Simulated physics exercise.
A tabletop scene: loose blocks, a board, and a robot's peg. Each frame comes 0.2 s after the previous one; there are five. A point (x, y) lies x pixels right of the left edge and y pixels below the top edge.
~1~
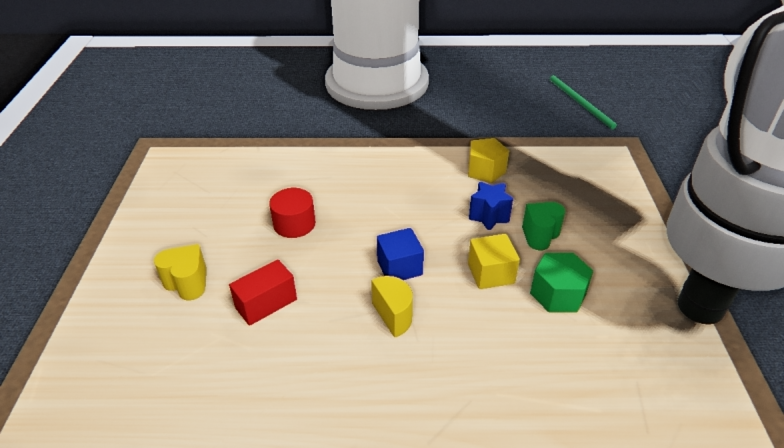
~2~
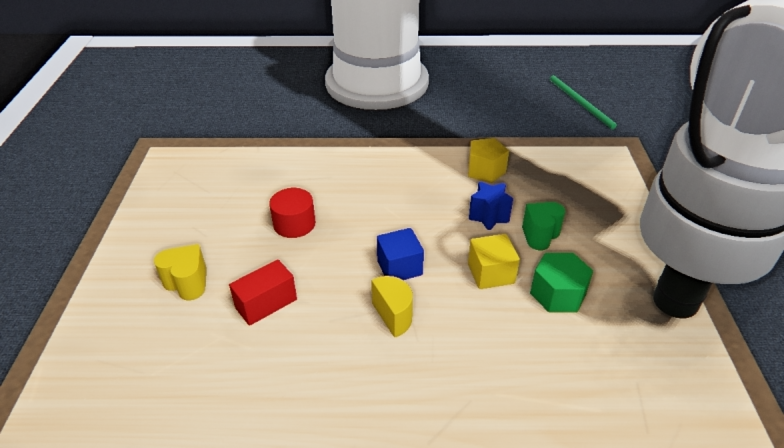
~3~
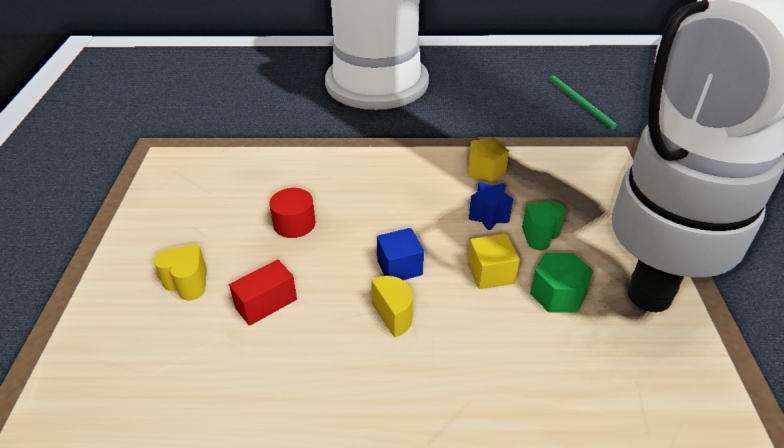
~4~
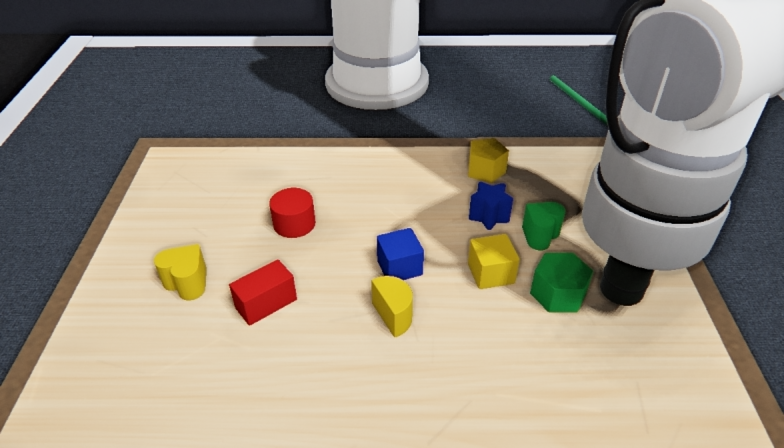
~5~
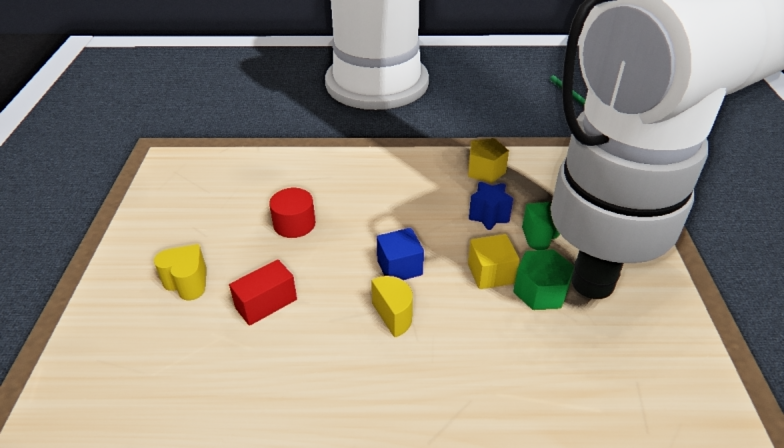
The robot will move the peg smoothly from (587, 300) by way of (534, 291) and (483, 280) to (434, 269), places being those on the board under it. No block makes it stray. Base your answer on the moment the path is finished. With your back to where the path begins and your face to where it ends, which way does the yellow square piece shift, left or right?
It goes toward the right-hand side.
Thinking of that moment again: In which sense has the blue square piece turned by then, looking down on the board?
Turns clockwise.
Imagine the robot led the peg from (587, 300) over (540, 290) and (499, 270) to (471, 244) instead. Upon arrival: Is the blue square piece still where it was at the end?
Short answer: Yes.
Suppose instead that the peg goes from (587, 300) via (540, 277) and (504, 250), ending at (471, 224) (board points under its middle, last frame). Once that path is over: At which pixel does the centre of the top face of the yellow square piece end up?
At pixel (455, 242).
On the path given first. One third of the way, peg at (537, 276); yellow square piece at (458, 242), turned 70° clockwise; green hexagonal block at (492, 267), turned 25° anticlockwise.
Two thirds of the way, peg at (484, 265); yellow square piece at (432, 229), turned 80° clockwise; green hexagonal block at (441, 262), turned 35° anticlockwise.
At the end, peg at (434, 253); yellow half-round block at (385, 299); blue square piece at (369, 240), turned 60° clockwise; yellow square piece at (418, 220), turned 90° clockwise; green heart-shaped block unmoved; green hexagonal block at (400, 266), turned 80° anticlockwise.
